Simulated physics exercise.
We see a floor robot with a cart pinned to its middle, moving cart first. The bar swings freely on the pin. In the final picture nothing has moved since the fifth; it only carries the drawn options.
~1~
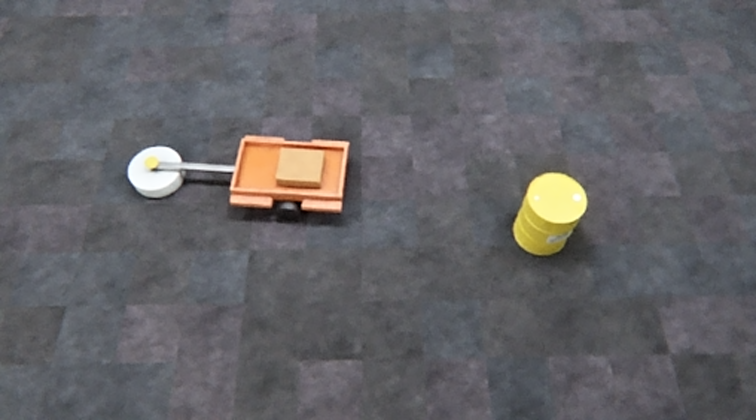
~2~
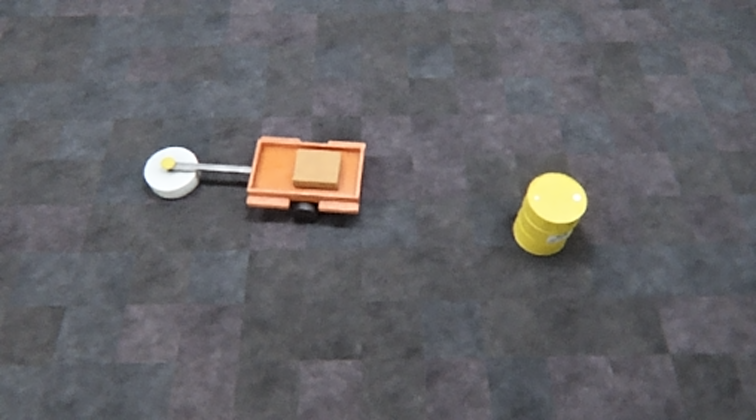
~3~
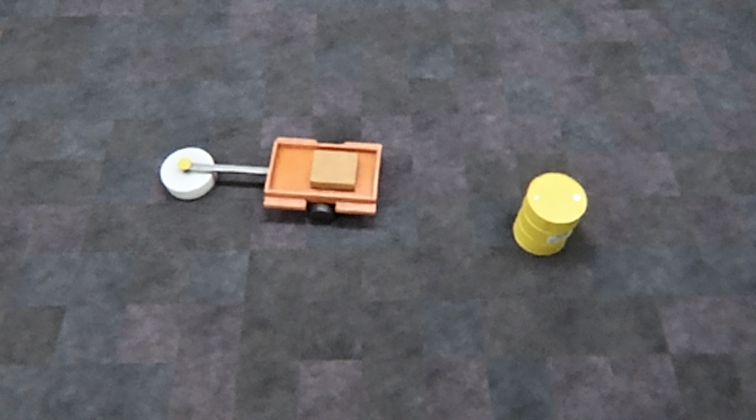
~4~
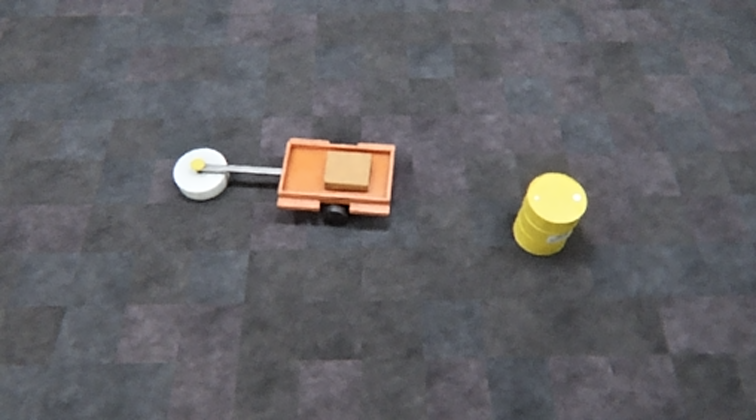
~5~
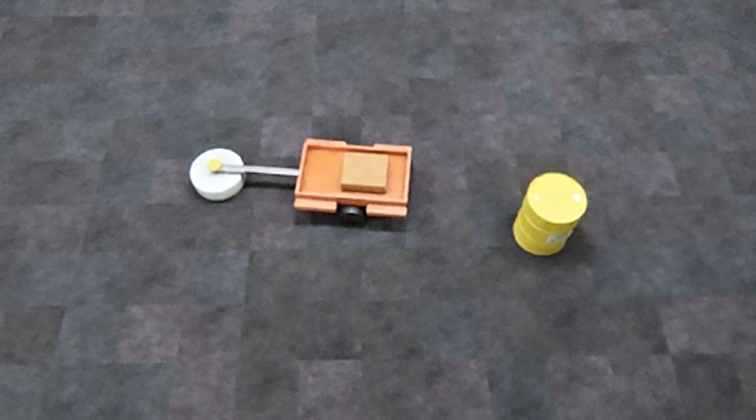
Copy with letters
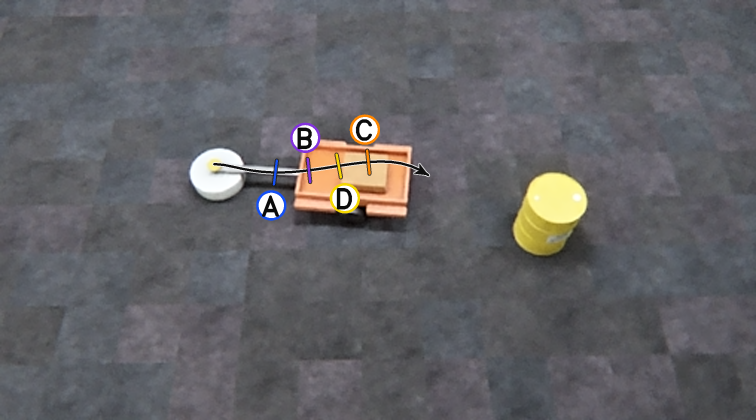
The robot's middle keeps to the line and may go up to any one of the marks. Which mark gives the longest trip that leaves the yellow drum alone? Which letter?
The farthest safe stop is B.
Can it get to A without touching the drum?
For that mark, yes.
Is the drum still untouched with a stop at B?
Yes.
On the marked copy, A at (275, 172); B at (309, 170); C at (368, 162); D at (339, 166); the route from (214, 164) via (322, 168) to (428, 175).
With B. Early on, robot (249, 177), cart (388, 178).
Further on, robot (281, 180), cart (421, 179).
At the end, robot (310, 178), cart (451, 181); nothing has been touched.
As for the rest, A is safe but short; C is too far, the drum has been hit; D is too far, the drum has been hit.
